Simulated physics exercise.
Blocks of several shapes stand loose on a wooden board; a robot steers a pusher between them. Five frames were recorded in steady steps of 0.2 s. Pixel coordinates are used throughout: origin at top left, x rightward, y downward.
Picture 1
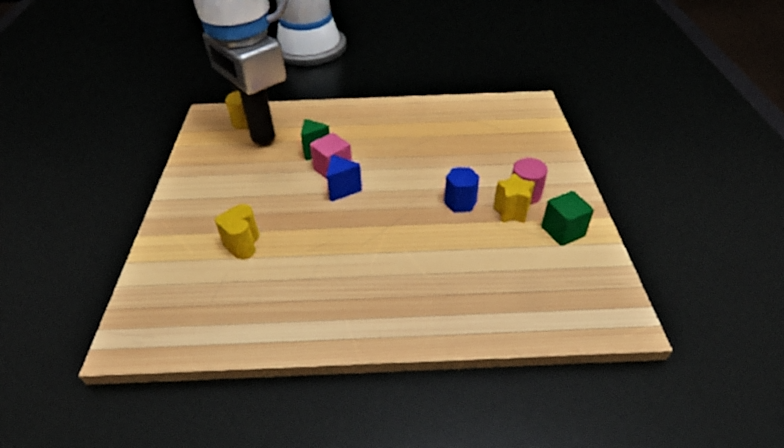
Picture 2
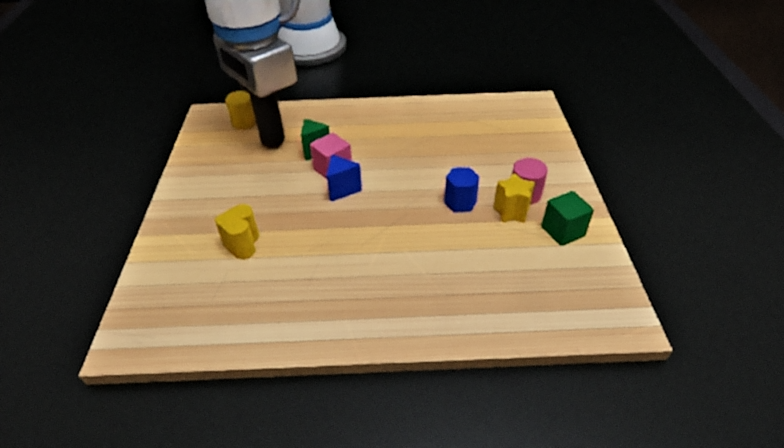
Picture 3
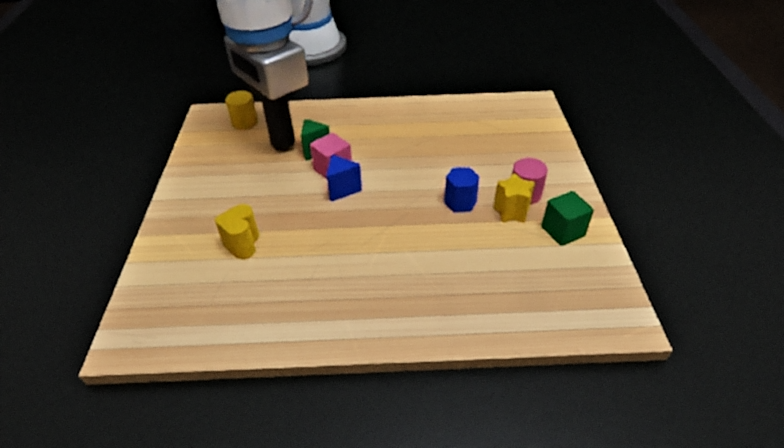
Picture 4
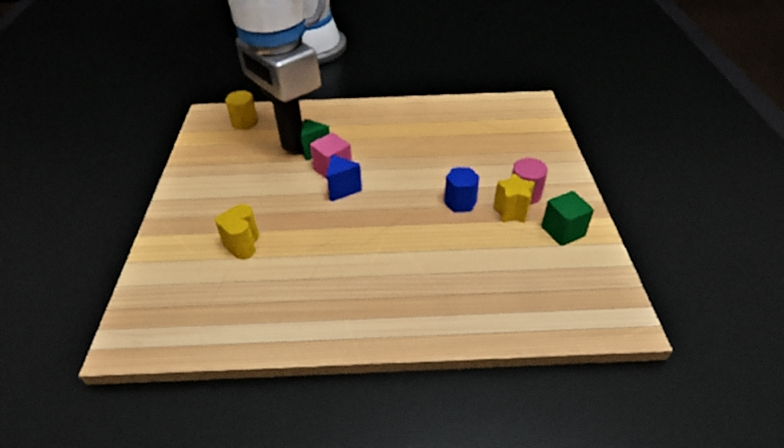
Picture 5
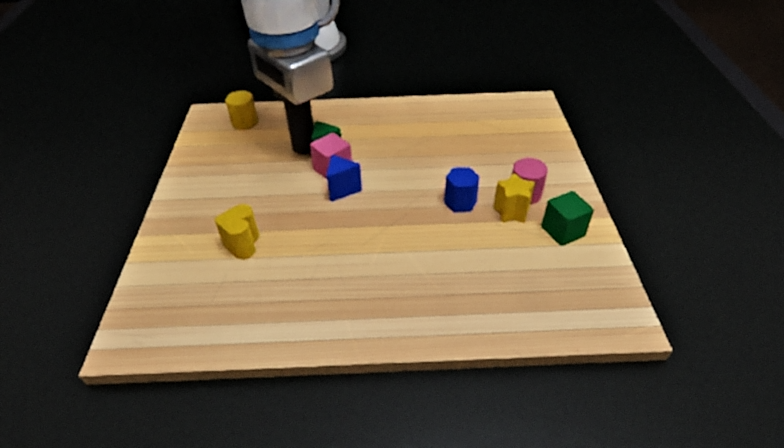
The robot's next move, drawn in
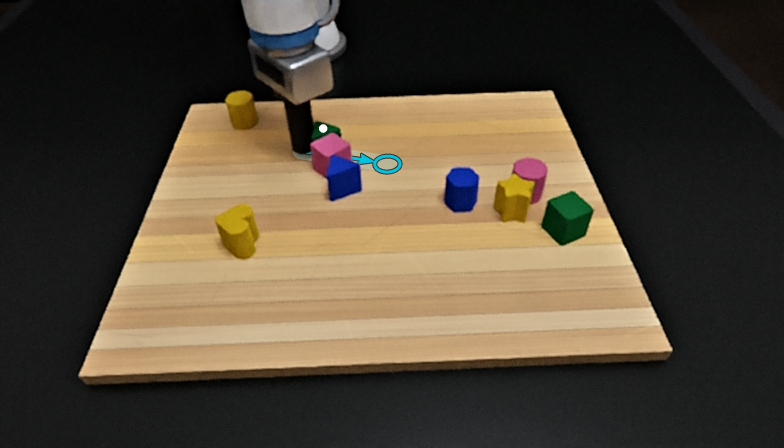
On a wooden board scattered with yellow, green, pink and blue blocks, a robot arm moves its dark pusher steadily right from beside the yellow cylinder, then nudges the green triangular block slightly right behind the pink one.
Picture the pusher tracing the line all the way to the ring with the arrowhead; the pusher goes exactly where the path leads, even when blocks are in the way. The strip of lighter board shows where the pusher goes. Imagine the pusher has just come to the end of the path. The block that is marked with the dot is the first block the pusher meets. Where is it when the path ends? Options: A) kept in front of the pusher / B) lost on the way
A.
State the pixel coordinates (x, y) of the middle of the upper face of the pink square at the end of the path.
So, by the moment the path ends, you'll find the top centre of the pink square at (342, 150).
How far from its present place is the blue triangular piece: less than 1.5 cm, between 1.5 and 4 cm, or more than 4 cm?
Under 1.5 cm.
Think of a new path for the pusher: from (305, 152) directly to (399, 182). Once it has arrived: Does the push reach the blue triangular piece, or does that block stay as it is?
Here the blue triangular piece moves off its spot.
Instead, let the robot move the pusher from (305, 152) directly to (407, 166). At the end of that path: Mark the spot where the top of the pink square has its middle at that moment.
It will likely be found at (343, 151).
Drawn move, straight from (305, 152) to (387, 164); the dot is on the green triangular piece.
What follows on the original path. One third of the way, pusher at (332, 150); green triangular piece at (353, 133), turned 30° clockwise; pink square at (339, 148), turned 50° clockwise.
Two thirds of the way, pusher at (360, 154); green triangular piece at (381, 134); pink square at (342, 150), turned 60° clockwise; blue triangular piece at (340, 168).
At the end, pusher at (387, 159); green triangular piece at (410, 136), turned 20° anticlockwise; pink square at (342, 150), turned 60° clockwise; blue triangular piece at (340, 168).
